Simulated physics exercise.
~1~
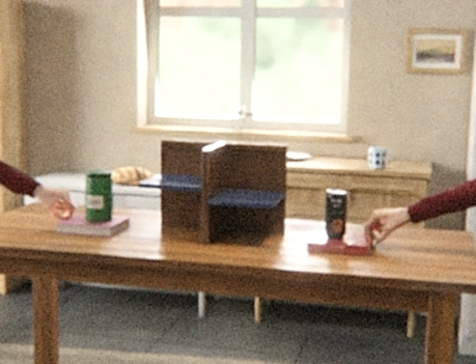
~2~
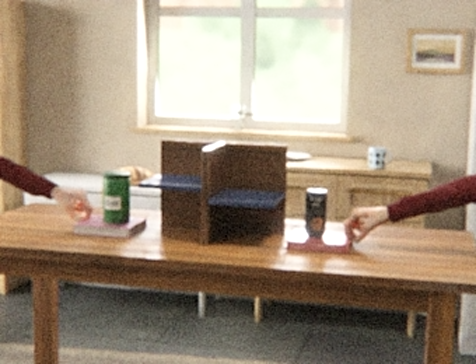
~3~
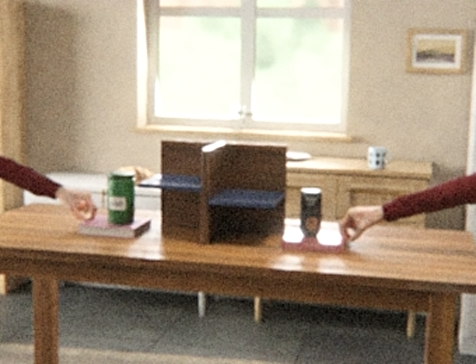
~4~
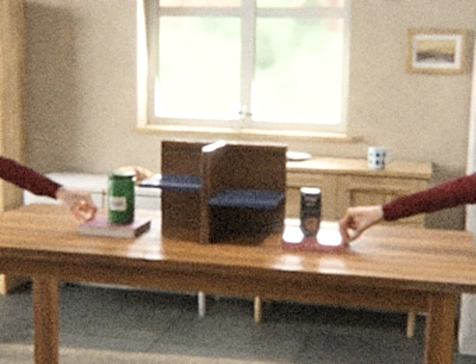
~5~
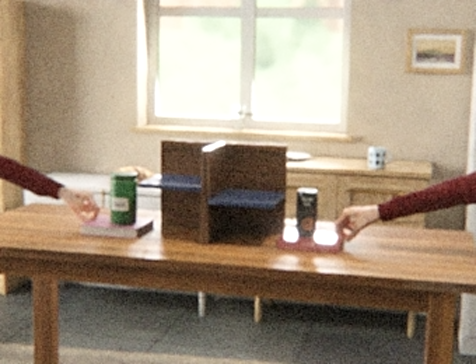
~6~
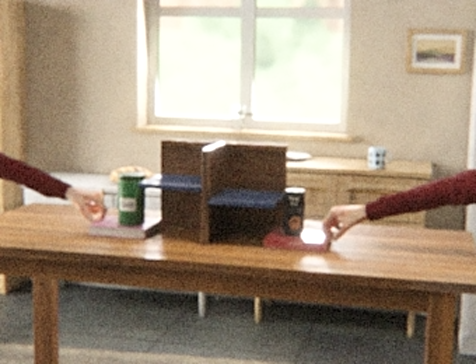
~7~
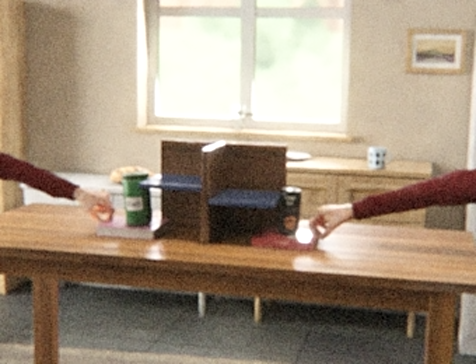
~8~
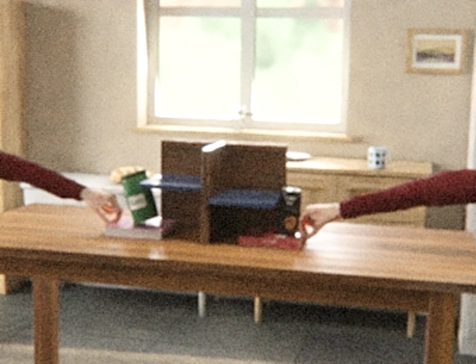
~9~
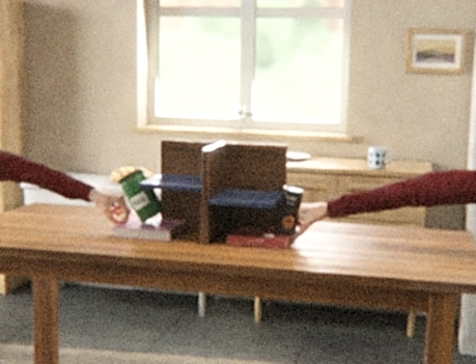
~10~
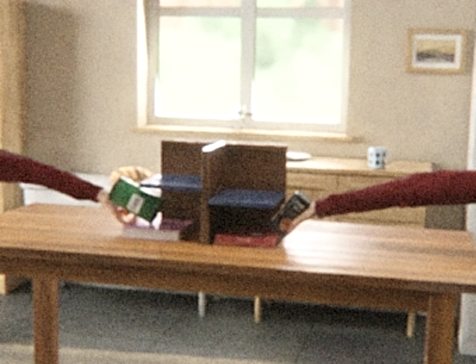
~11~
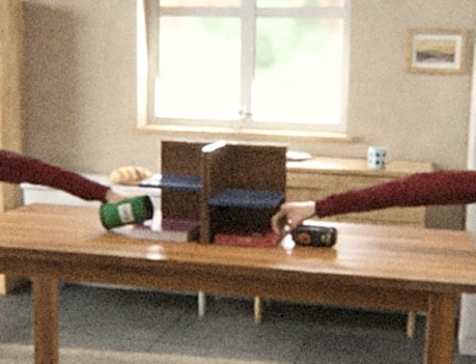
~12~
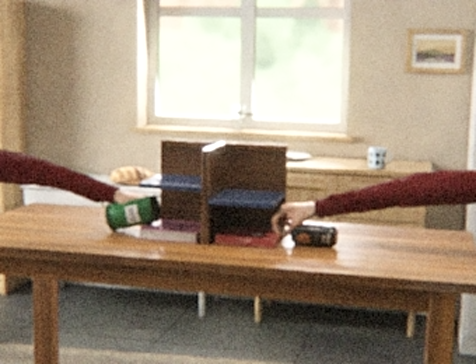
Two hands in dark red sleeves push loaded carriers toward a brown shelf with blue boards, standing on a wooden table seen from the front in a room with a bright window. At left, a green jar stands on a pink book; at right, a black can stands on a red packet. Both carriers slide inward, pause briefly, then continue until the upright loads reach the shelf's sides. The jar tilts outward, then the can, as the carriers slip beneath the blue boards. Both end knocked onto their sides outside the shelf, the can lying on the table.
